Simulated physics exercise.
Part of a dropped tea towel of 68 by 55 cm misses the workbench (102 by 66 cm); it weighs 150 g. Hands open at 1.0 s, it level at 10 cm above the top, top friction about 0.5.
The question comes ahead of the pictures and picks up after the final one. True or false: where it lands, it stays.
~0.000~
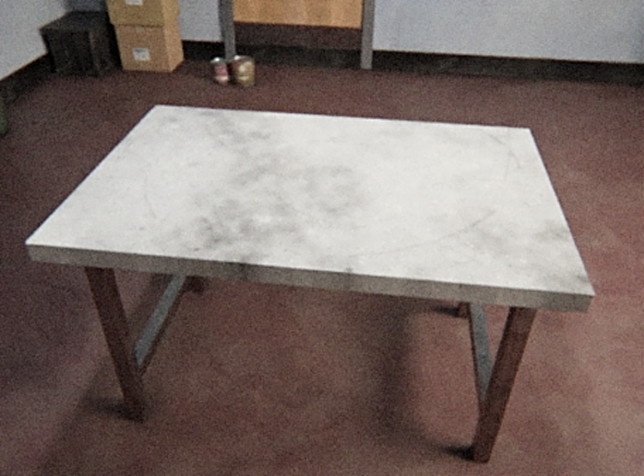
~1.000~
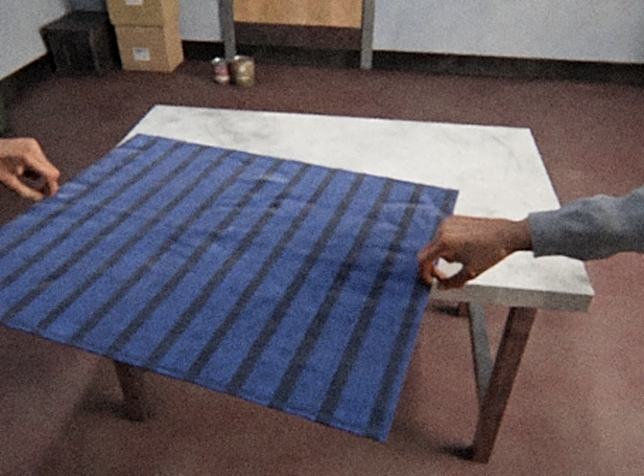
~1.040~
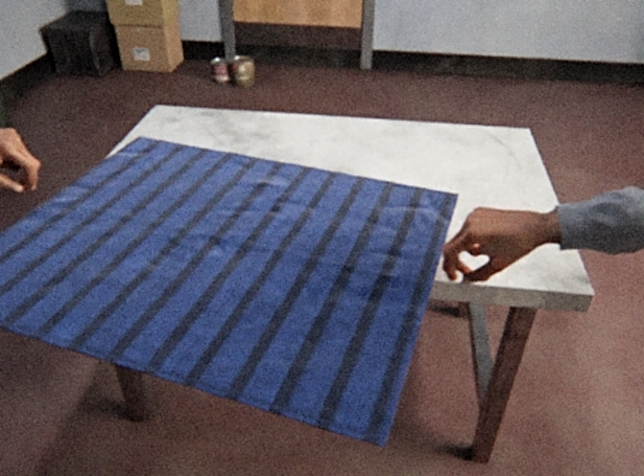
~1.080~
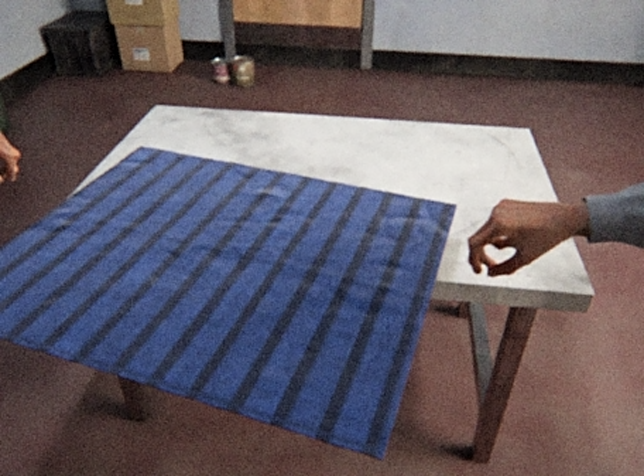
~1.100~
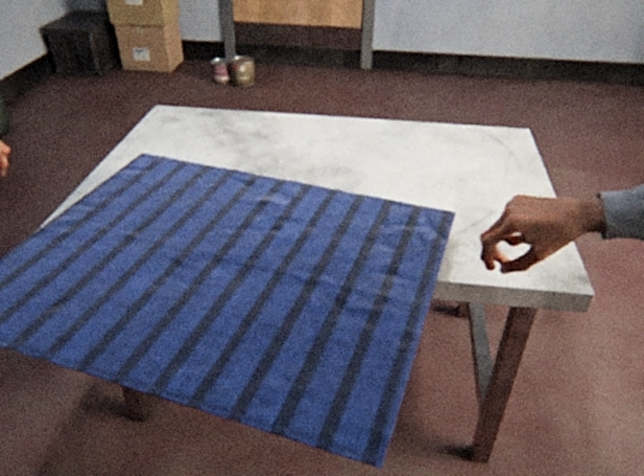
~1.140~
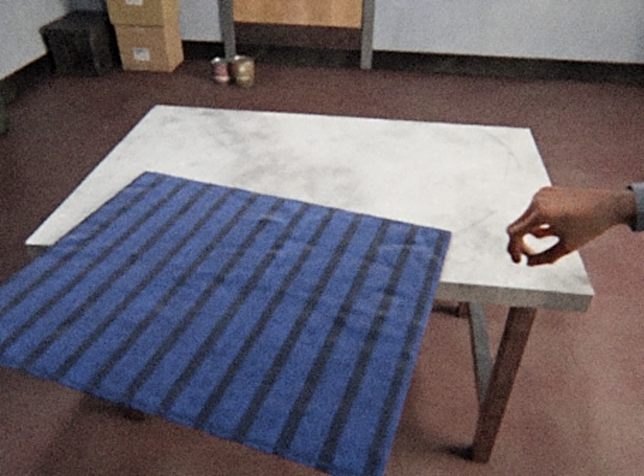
False.
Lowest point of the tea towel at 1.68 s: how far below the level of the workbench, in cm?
60 cm, approximately.
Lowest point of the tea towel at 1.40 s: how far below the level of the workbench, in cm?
Roughly 50 centimetres below the top.
By 1.4 s, 15 % of the tea towel is still over the top.
By 1.7 s, 0 % of the tea towel is still over the top.
By 1.9 s, 0 % of the tea towel is still over the top.
By 2.2 s, 0 % of the tea towel is still over the top.
By 4.4 s, 0 % of the tea towel is still over the top.
